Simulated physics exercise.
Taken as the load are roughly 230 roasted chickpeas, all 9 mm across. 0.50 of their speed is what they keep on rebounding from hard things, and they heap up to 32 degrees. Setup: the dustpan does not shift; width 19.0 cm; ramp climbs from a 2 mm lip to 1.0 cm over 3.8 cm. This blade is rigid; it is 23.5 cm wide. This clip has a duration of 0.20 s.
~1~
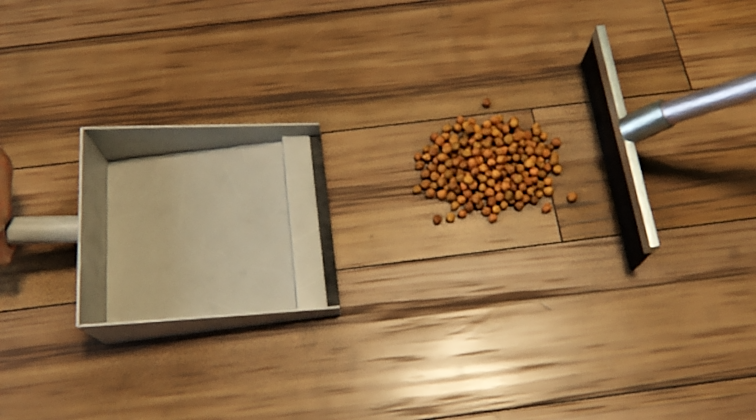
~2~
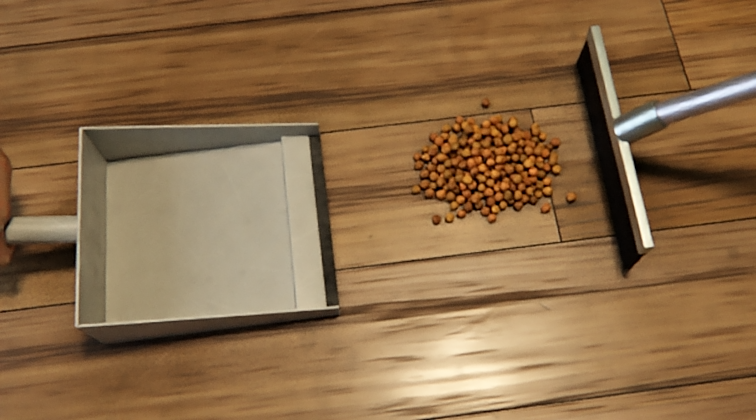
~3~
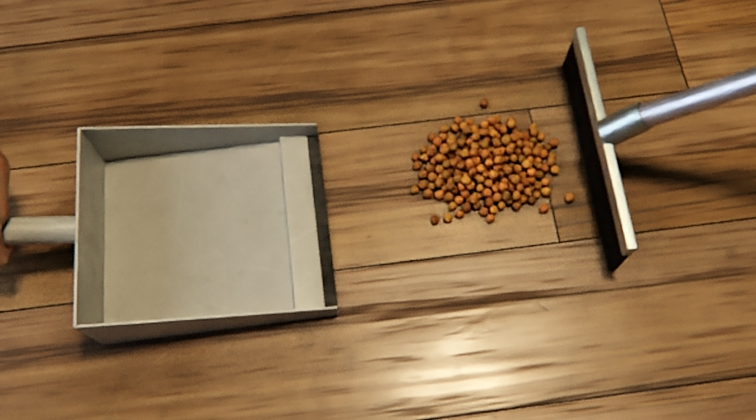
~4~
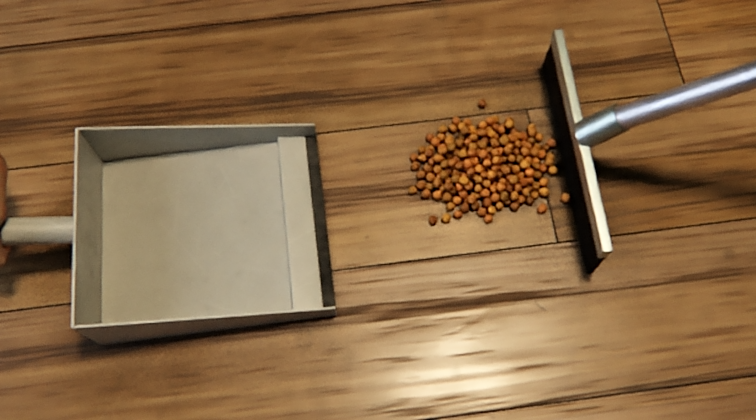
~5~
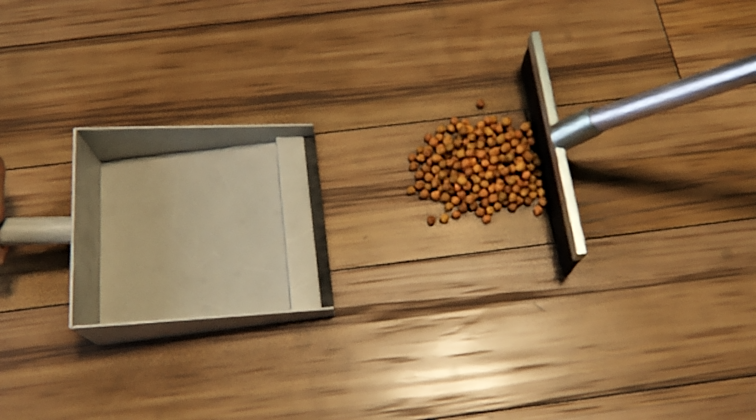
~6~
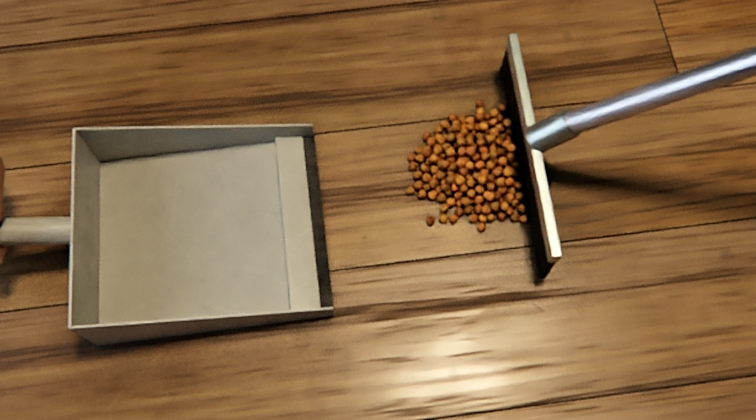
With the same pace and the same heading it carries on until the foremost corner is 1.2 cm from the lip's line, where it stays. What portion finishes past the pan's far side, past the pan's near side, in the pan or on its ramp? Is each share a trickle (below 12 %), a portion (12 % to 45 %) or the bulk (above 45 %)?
Far side: A portion; near side: A trickle; pan: The bulk.
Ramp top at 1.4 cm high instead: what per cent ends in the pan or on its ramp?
I'd put it near 55 per cent, ramp counted.
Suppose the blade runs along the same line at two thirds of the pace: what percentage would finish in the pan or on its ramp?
It would be around 60 percent.
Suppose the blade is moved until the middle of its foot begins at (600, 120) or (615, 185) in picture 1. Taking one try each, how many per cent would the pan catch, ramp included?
Around 55 percent, then around 60 percent.
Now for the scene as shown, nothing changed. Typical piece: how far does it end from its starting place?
Median shift: Approx. 20 cm.
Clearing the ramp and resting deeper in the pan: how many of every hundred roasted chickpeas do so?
Something like 20 per cent of the whole.
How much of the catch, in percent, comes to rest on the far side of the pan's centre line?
About 70 percent of it.
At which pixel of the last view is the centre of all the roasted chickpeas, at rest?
Close to pixel (299, 184).
Then, 0.19 s after the last picture, middle of the blade 11 cm from the lip; 0 % over the lip, far side 15 %, near side 0 %.
Then, 0.31 s after the last picture, middle of the blade 5 cm from the lip; 15 % over the lip, far side 20 %, near side 0 %.
Then, 0.57 s after the last picture, middle of the blade 2 cm from the lip; 60 % over the lip, far side 20 %, near side 0 %.
In the end, far side 20 %, near side 0 %, pan 60 %, in front of the lip or behind the blade 20 %.
